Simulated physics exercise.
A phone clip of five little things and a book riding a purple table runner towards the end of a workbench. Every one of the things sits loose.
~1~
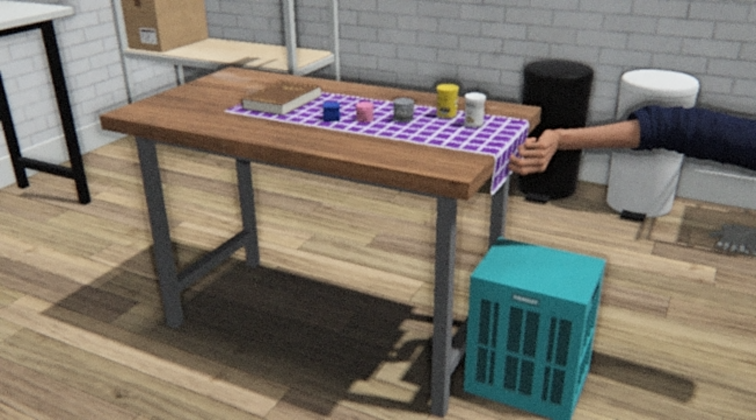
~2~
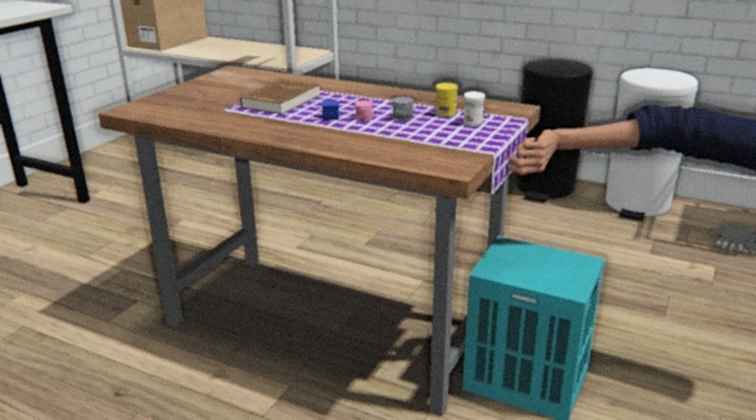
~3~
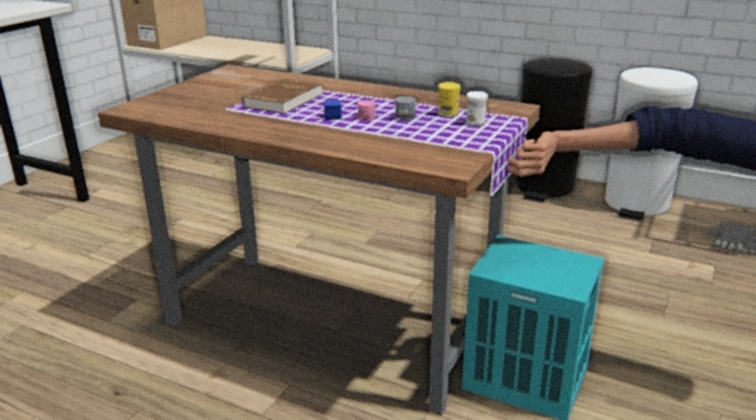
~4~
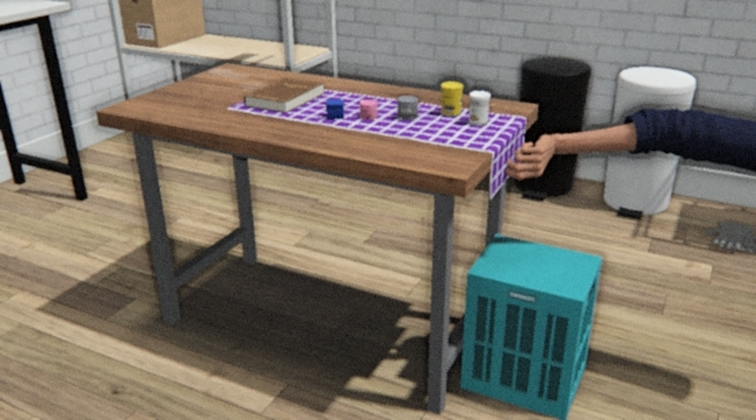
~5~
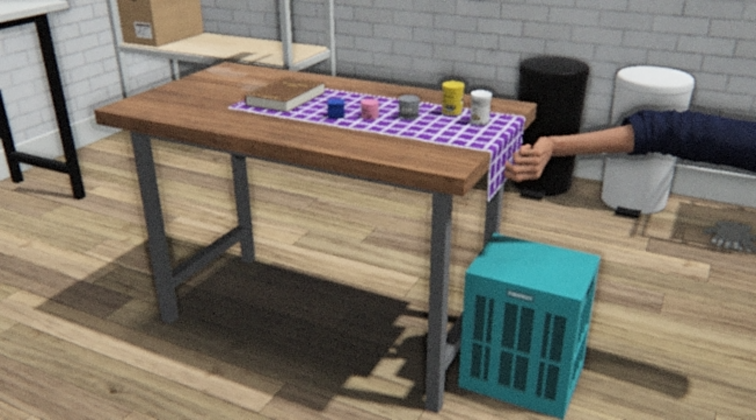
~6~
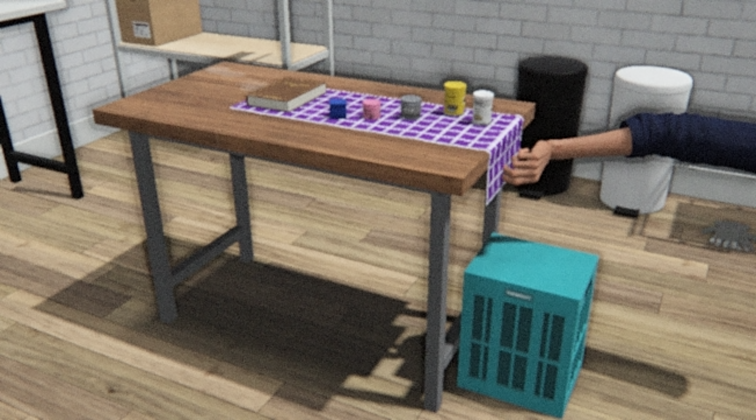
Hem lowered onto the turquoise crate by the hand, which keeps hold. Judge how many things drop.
Lost: Two.
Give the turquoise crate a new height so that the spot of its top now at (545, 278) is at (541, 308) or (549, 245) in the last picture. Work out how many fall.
Count: 3, then 1.
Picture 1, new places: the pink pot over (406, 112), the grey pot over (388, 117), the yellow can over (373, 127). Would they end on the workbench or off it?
Of the three, the pink pot stays aboard, the grey pot stays aboard, the yellow can stays aboard.
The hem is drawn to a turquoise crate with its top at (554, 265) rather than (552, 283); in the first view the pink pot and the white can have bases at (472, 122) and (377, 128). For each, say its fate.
So the pink pot leaves, and the white can stays there.
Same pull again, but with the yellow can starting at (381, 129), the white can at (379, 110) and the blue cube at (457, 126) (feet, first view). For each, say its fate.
I'd say the yellow can hangs on, the white can hangs on, and the blue cube takes a fall.
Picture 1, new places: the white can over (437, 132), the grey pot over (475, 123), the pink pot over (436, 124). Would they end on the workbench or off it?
Record - white can lost; grey pot lost; pink pot lost.
Soon after, hem near (502, 221); white can gone.
Then, hem on the crate; white can and yellow can gone.
At rest, hem on the crate; white can and yellow can gone. Over the edge go two.
